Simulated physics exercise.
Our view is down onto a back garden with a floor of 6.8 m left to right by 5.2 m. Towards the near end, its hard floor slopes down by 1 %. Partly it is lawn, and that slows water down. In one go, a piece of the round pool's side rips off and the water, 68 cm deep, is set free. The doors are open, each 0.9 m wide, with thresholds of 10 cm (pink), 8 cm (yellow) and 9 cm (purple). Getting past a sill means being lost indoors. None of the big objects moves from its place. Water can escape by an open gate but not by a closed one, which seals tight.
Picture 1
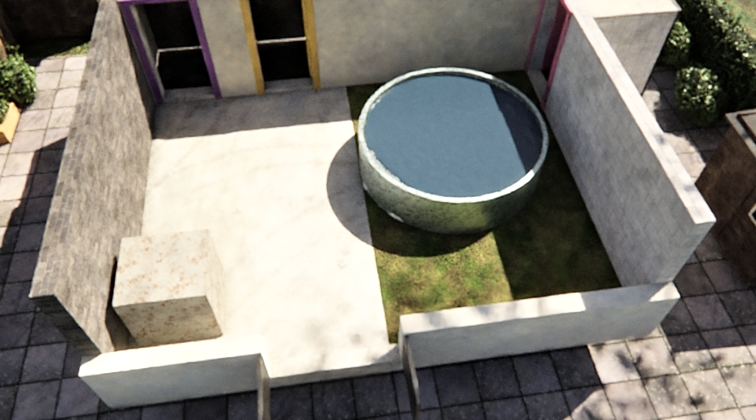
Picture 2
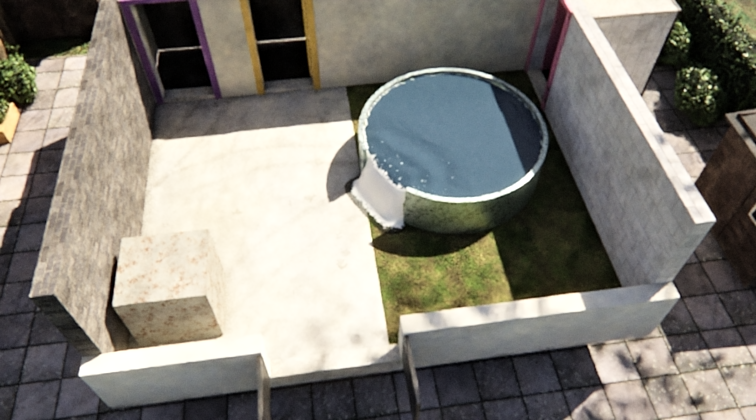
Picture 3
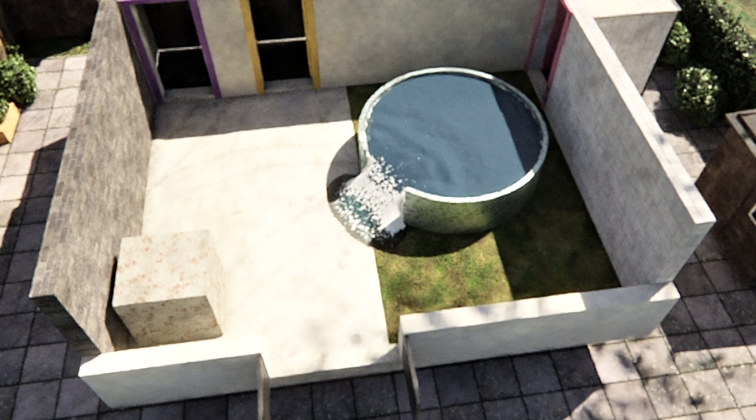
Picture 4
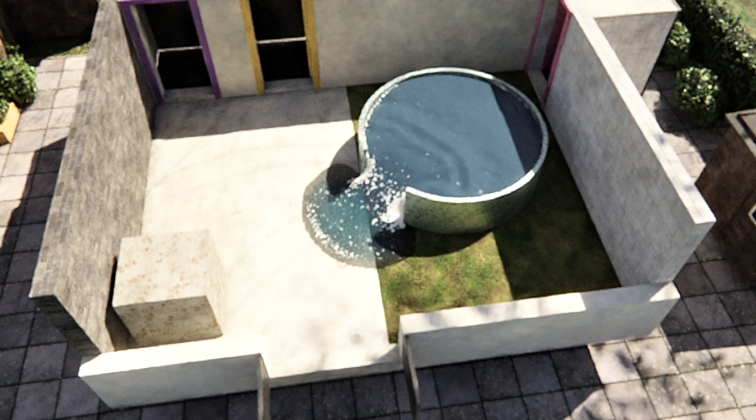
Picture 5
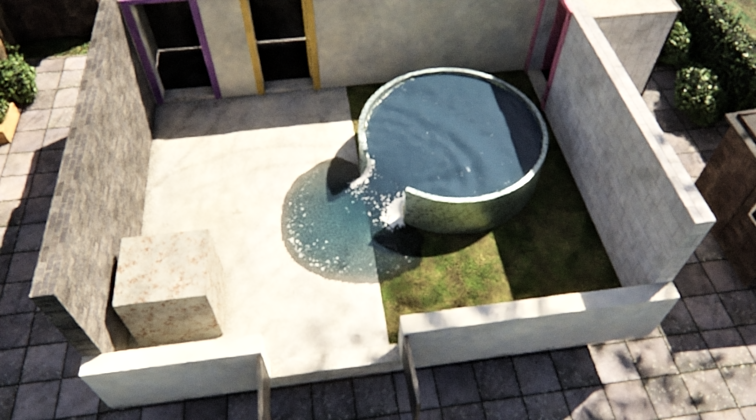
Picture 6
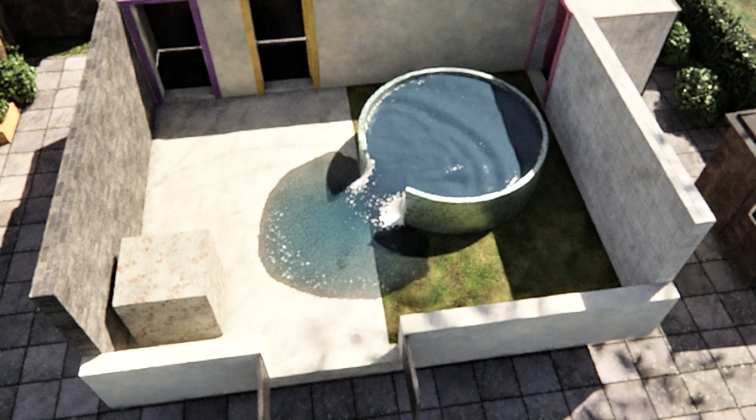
A round pool full of blue water stands on a strip of grass at the right of a pale walled yard, seen from high above. A purple-framed and a yellow-framed doorway are at the back, with a stone block at the lower left. The pool's lower-left side breaks open and water gushes out, foaming and spreading leftward and forward across the pale floor and grass edge.
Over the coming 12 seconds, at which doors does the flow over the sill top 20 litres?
Door by door: The pink door stays at or below that amount; the yellow door stays at or below that amount; the purple door tops that amount.
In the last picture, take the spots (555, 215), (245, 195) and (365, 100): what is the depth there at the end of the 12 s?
Listed order: 1 / 5 / 10 cm.
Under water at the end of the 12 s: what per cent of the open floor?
Around 95 per cent wet.
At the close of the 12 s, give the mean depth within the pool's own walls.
Depth, averaged: Around 14 centimetres.
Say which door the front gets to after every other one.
The pink one.
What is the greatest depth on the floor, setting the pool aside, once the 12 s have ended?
About 14 cm at most.
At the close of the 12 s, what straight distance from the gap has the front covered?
I'd put it close to 4.6 m.
A moment later water covers 40 % of the floor and is deepest (40 cm) near (378, 205); pink door not reached, yellow door not reached, purple door not reached.
Soon after water covers 50 % of the floor and is deepest (36 cm) near (378, 205); pink door not reached, yellow door not reached, purple door not reached.
Next water covers 55 % of the floor and is deepest (39 cm) near (126, 378); pink door not reached, yellow door not reached, purple door 12 cm at the sill, 0 L in.
Later on water covers 80 % of the floor and is deepest (18 cm) near (169, 373); pink door not reached, yellow door 7 cm at the sill, 0 L in, purple door 16 cm at the sill, 72 L in.
At the end water covers 95 % of the floor and is deepest (14 cm) near (226, 365); pink door 7 cm at the sill, 0 L in, yellow door 6 cm at the sill, 0 L in, purple door 9 cm at the sill, 108 L in.
